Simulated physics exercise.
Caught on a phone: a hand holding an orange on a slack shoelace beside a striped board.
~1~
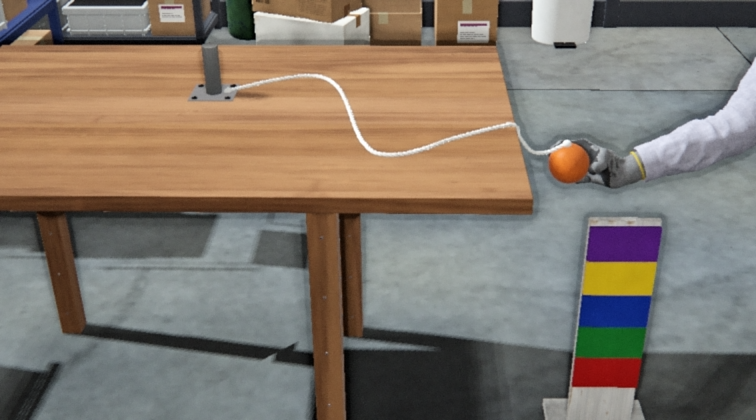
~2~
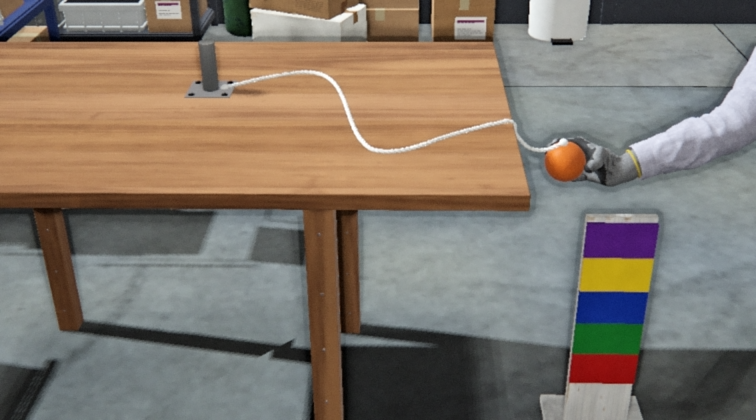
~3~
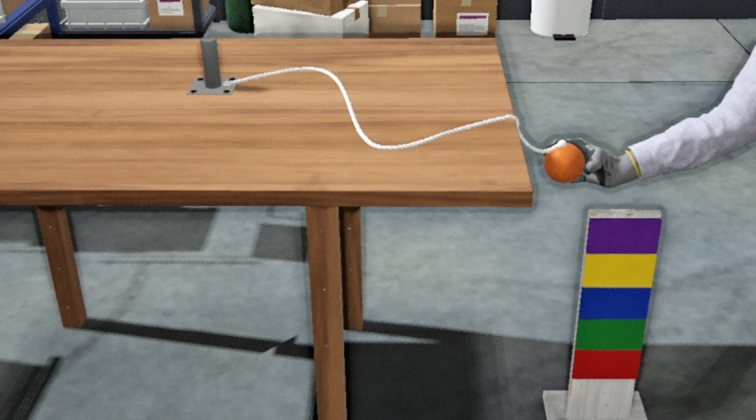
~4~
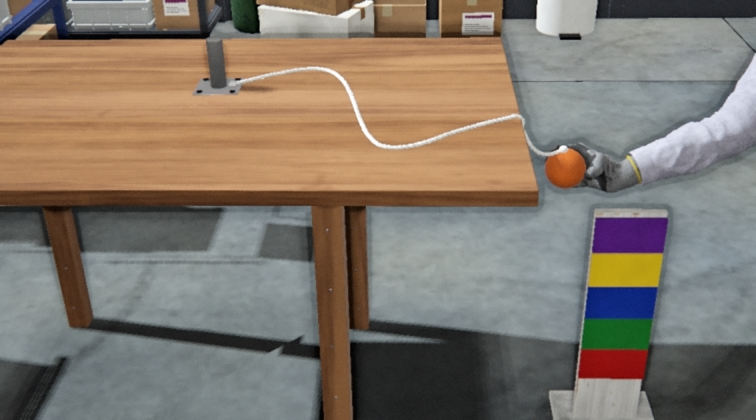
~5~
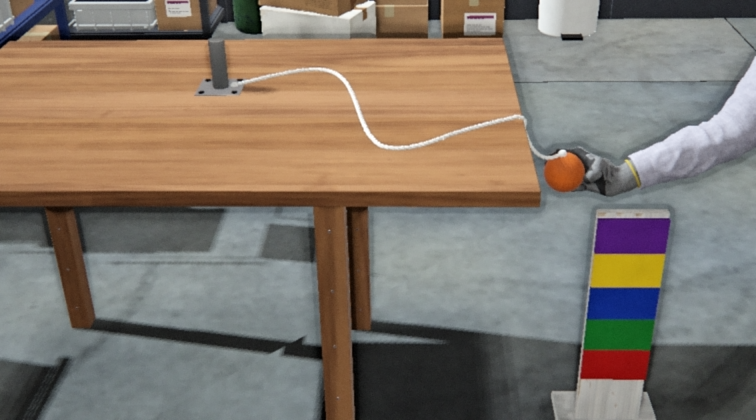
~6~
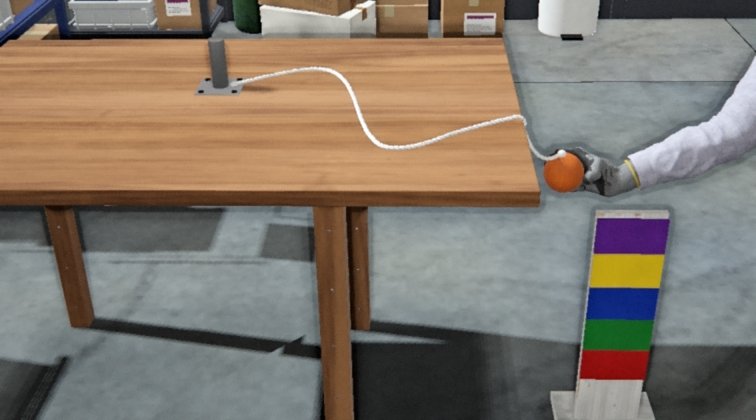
In a warehouse, a gloved hand holding an orange ball on a slack white cord off a table edge, barely moving.
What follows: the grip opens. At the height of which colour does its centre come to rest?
At green.
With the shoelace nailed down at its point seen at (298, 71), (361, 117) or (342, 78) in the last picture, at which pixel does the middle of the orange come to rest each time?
In that order: (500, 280), (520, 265) and (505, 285).
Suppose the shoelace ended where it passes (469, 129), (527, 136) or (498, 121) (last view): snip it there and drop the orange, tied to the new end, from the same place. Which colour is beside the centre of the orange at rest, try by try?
One after the other, purple; blue; yellow.
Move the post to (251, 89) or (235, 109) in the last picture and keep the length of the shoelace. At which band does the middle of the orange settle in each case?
It would be red; red.
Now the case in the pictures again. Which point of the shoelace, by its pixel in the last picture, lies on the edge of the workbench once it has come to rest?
That spot is around (372, 138).
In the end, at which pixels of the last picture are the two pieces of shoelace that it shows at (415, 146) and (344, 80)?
Near (515, 149) and (372, 92).
A little later, orange near (468, 314); level with green.
Next, orange near (525, 318); level with green.
When it is over, orange near (500, 318); level with green. Its centre hangs level with the green band.
